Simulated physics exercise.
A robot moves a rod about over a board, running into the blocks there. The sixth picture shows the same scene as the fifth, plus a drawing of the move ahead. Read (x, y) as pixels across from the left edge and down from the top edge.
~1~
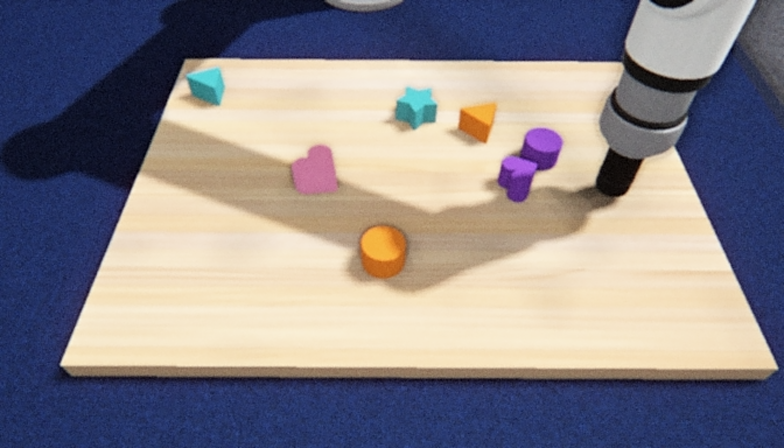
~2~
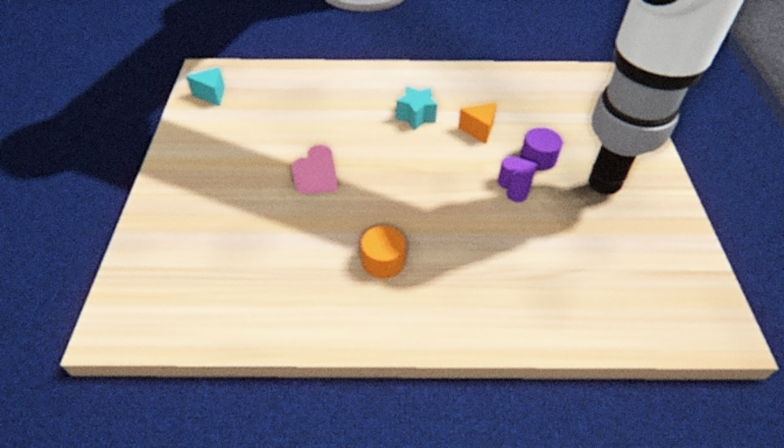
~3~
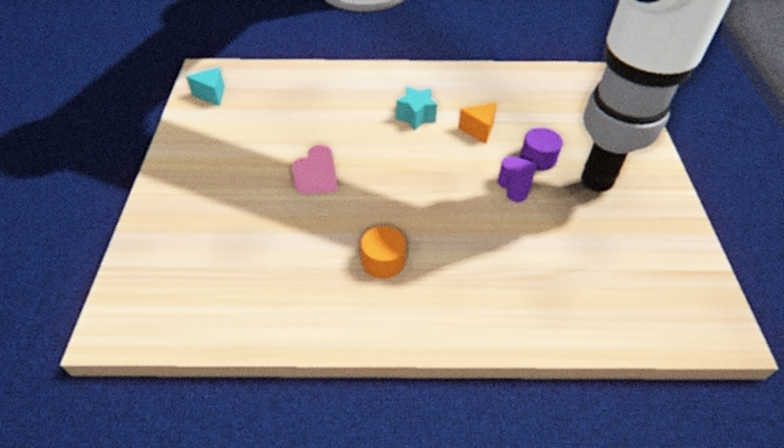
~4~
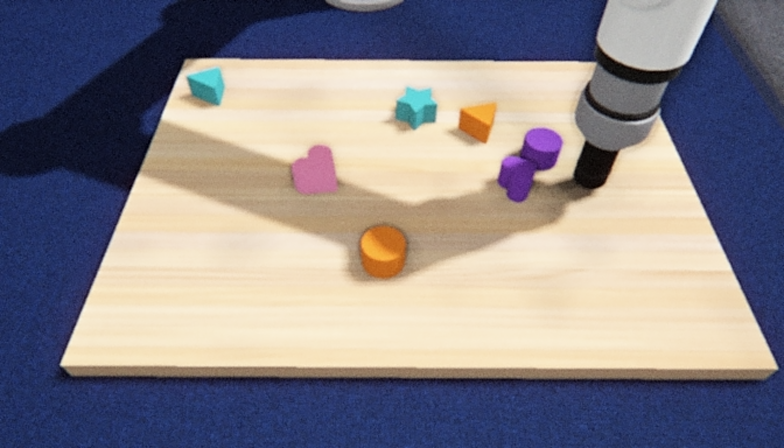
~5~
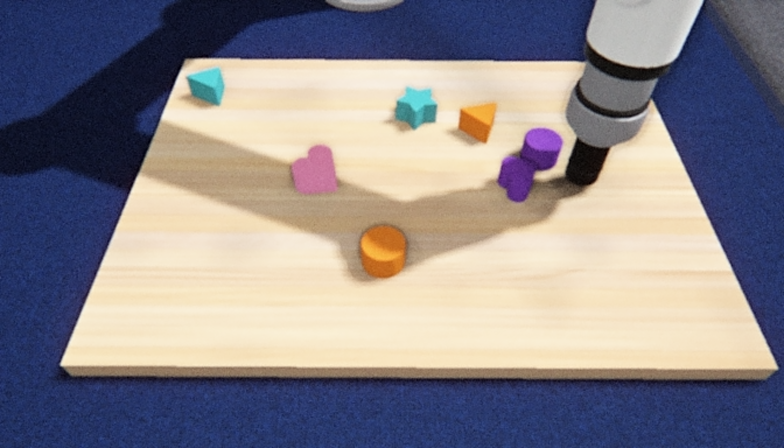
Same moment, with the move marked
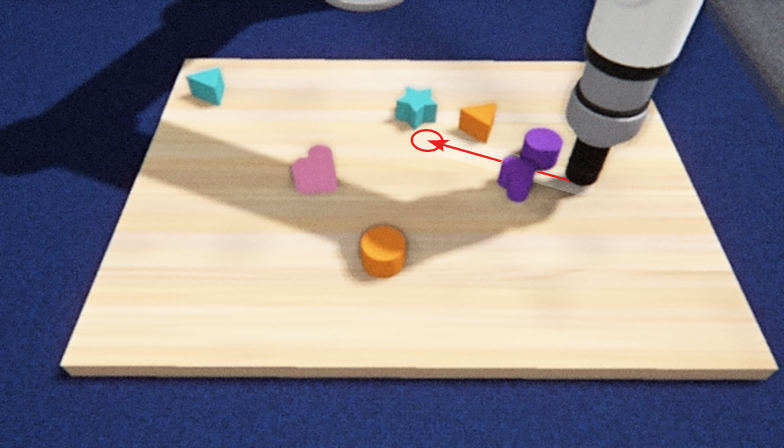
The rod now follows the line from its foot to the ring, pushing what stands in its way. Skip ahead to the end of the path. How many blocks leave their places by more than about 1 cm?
That makes 1 block.
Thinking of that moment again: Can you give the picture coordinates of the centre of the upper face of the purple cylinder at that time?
The middle of its upper face should be somewhere near (519, 122).
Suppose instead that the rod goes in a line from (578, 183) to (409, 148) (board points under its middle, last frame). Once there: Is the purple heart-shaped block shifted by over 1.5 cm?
Yes.
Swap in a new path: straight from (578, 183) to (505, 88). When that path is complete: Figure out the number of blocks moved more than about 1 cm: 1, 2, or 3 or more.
Count: One.
Path on the board, from (578, 183) to (427, 140).
On the path given first. One third of the way, rod at (527, 161); purple cylinder at (524, 125).
Two thirds of the way, rod at (476, 146); purple cylinder at (519, 122).
At the end, rod at (428, 133); purple heart-shaped block in place; purple cylinder at (519, 122).
